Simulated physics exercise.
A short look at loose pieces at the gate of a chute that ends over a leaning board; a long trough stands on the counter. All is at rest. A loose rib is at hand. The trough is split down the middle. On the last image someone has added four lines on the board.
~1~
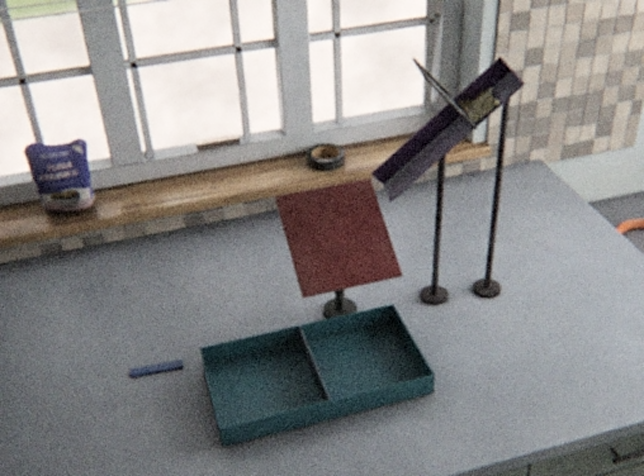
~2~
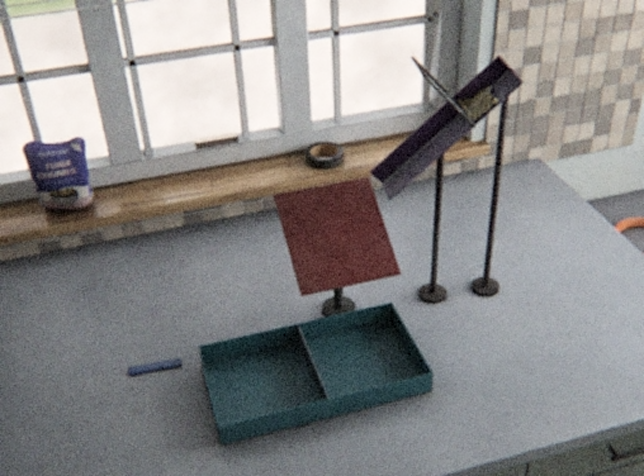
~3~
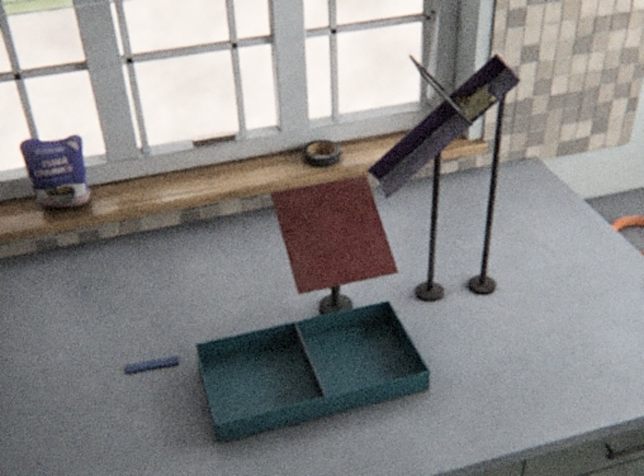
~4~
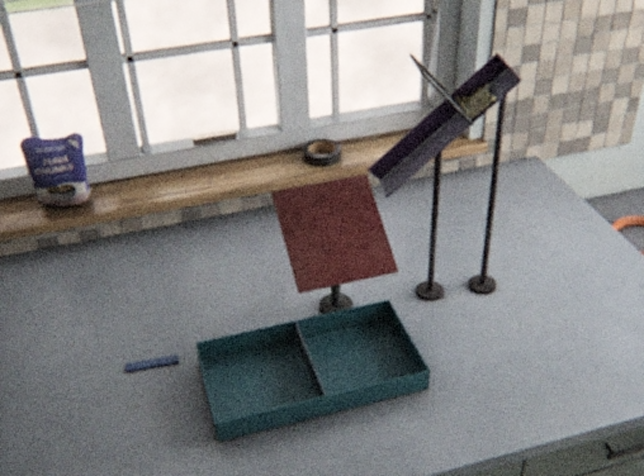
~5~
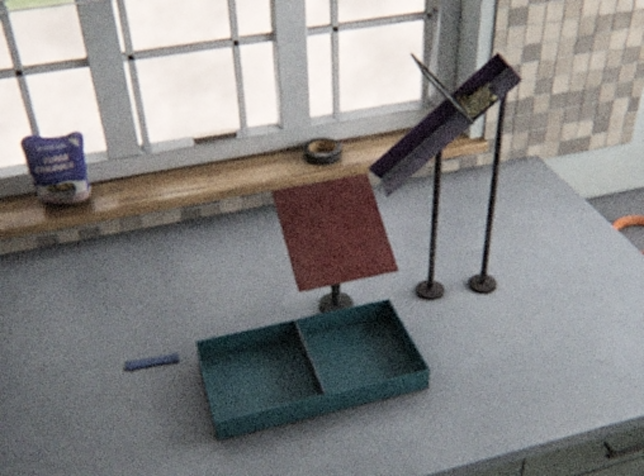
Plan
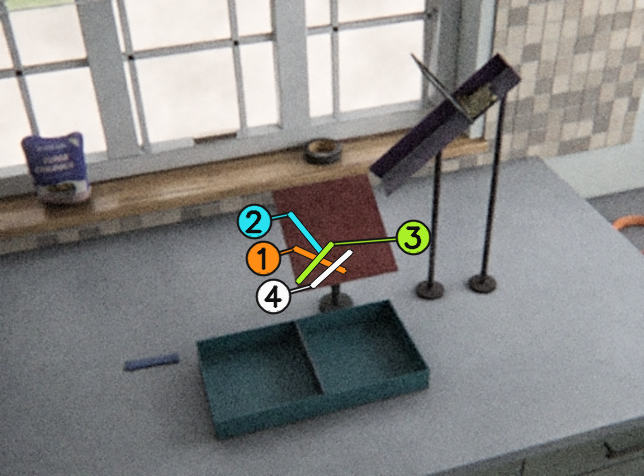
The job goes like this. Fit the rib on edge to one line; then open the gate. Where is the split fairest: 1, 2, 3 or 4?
3.
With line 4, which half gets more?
The left half.
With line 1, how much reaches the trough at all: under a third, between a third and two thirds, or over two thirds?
It is over two thirds.
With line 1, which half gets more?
More lands on the right.
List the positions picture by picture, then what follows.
The first frame shows load behind the gate (475, 107), soya beans; lip of the chute (387, 193), sloping fairly steeply.
The second frame shows middle of the board (337, 234), tilted fairly steeply; middle of its low edge (352, 285); of its high edge (322, 185).
The third frame shows front corners of the trough (216, 424) and (430, 371); front end of its middle wall (326, 397); gate still shut (450, 100).
The fourth frame shows middle of the load (472, 103); lip (383, 189).
The fifth frame shows middle of the load (473, 102); lip (384, 188).
On the marked copy, line 1 from (295, 248) to (343, 270); line 2 from (290, 214) to (322, 253); line 3 from (331, 244) to (298, 281); line 4 from (349, 252) to (313, 285).
With 1, of what is caught, just a few in the left half, almost all in the right.
With 2, of what is caught, roughly a quarter in the left half, the larger part in the right.
With 3, of what is caught, roughly half in the left half, roughly half in the right.
With 4, of what is caught, the larger part in the left half, about a tenth in the right.
